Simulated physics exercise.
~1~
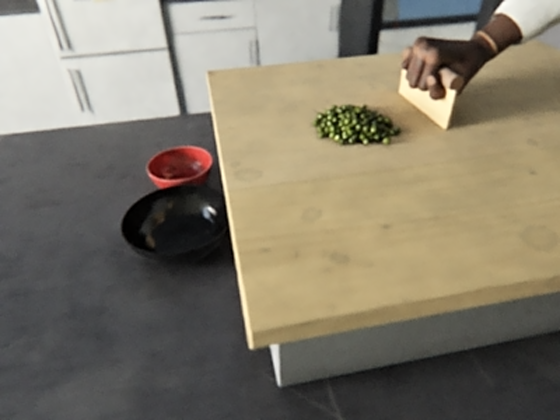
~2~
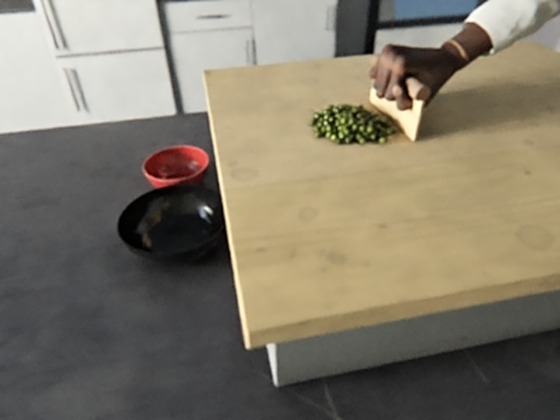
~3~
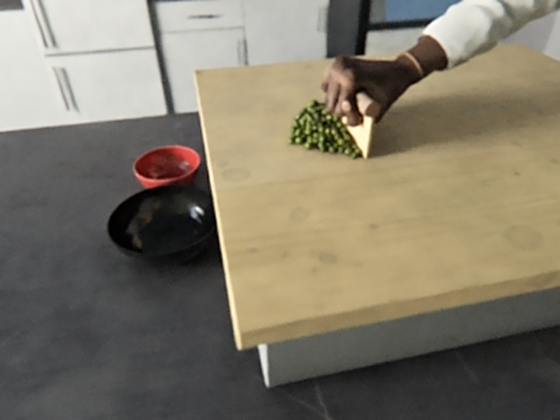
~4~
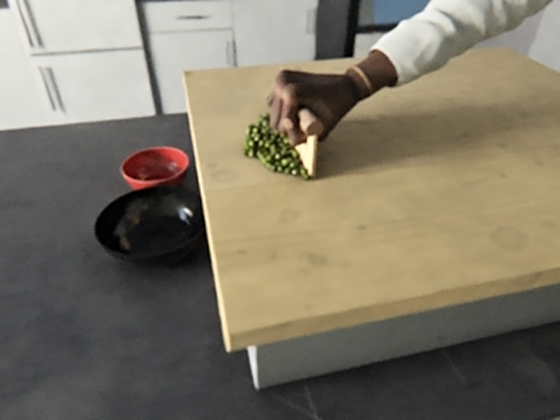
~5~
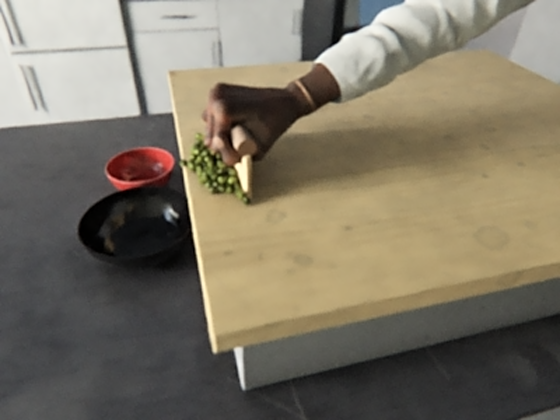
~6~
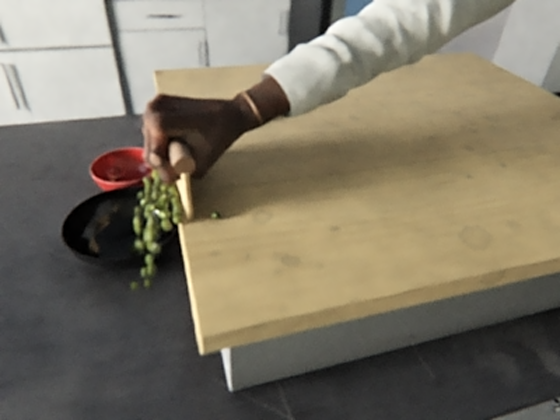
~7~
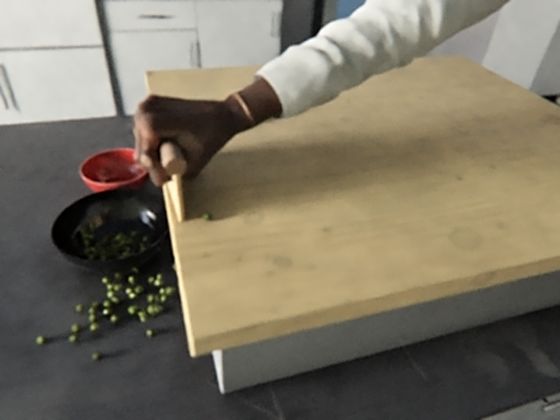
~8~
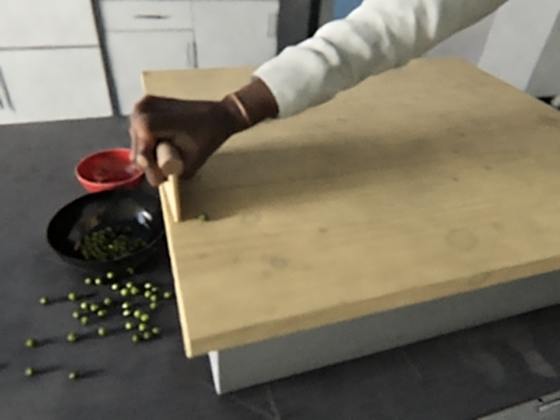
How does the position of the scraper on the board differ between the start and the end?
At the start the scraper is near the back of the board, to the right of the olives. By the end it is at the board's left edge, beside the black bowl and a little nearer the viewer.
A hand scrapes green olives left off a board, some into a black bowl, others missing.
